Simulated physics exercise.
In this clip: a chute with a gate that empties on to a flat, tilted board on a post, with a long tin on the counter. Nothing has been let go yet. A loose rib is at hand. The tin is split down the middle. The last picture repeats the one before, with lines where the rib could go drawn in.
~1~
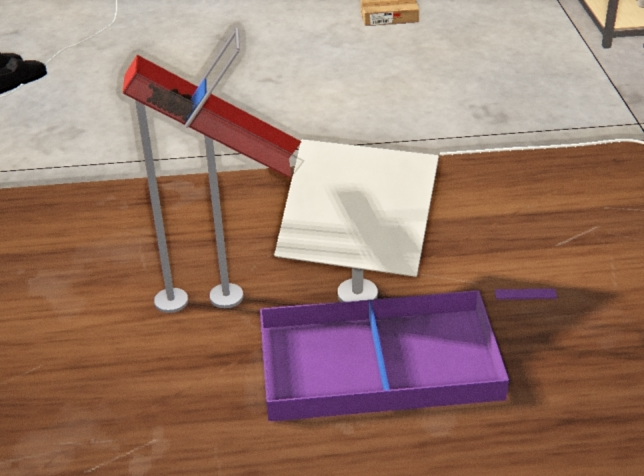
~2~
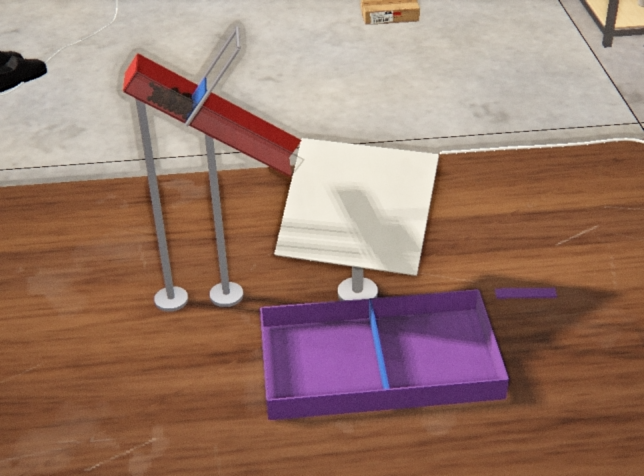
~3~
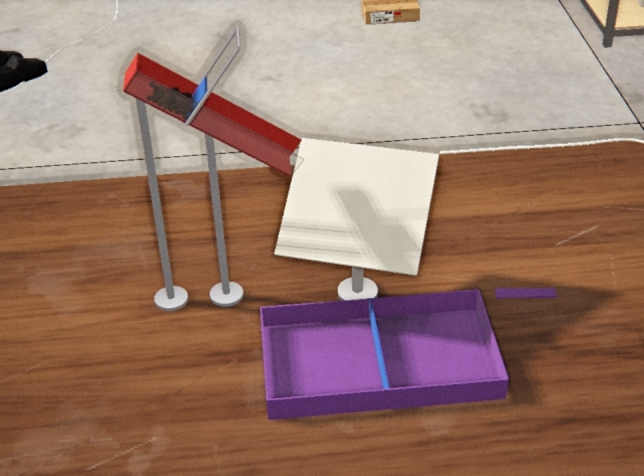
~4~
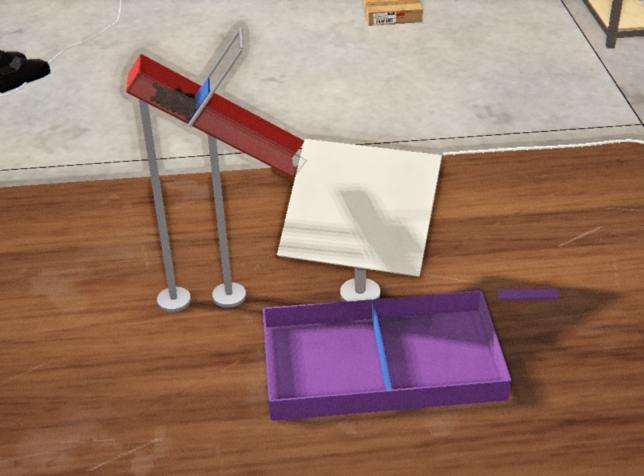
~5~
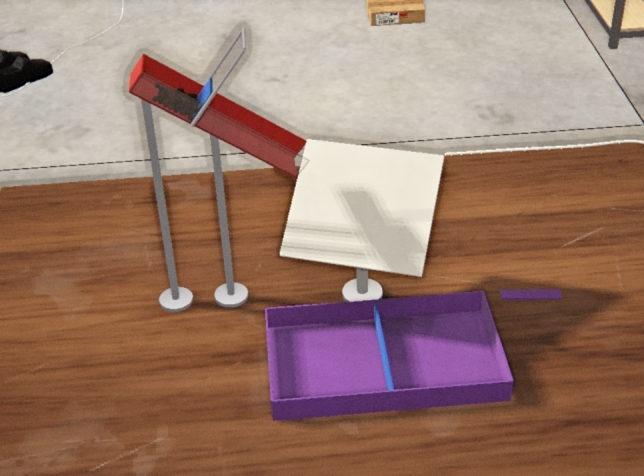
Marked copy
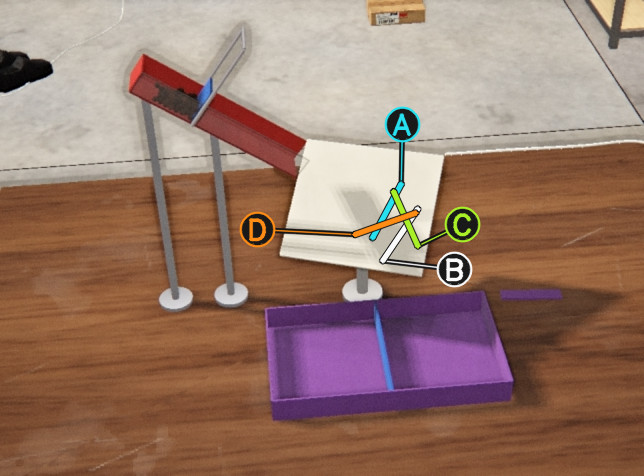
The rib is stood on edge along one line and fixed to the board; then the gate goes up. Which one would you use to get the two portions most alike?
Take C.
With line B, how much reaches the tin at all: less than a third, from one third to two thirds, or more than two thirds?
It is more than two thirds.
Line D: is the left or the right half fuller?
Left.
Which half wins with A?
The left half.
On the marked copy, line A from (401, 183) to (372, 237); line B from (417, 209) to (382, 260); line C from (393, 191) to (417, 245); line D from (415, 213) to (354, 234).
For line A, of what is caught, almost all in the left half, about a tenth in the right.
For line B, of what is caught, almost all in the left half, just a few in the right.
For line C, of what is caught, roughly a third in the left half, roughly two thirds in the right.
For line D, of what is caught, almost all in the left half, just a few in the right.
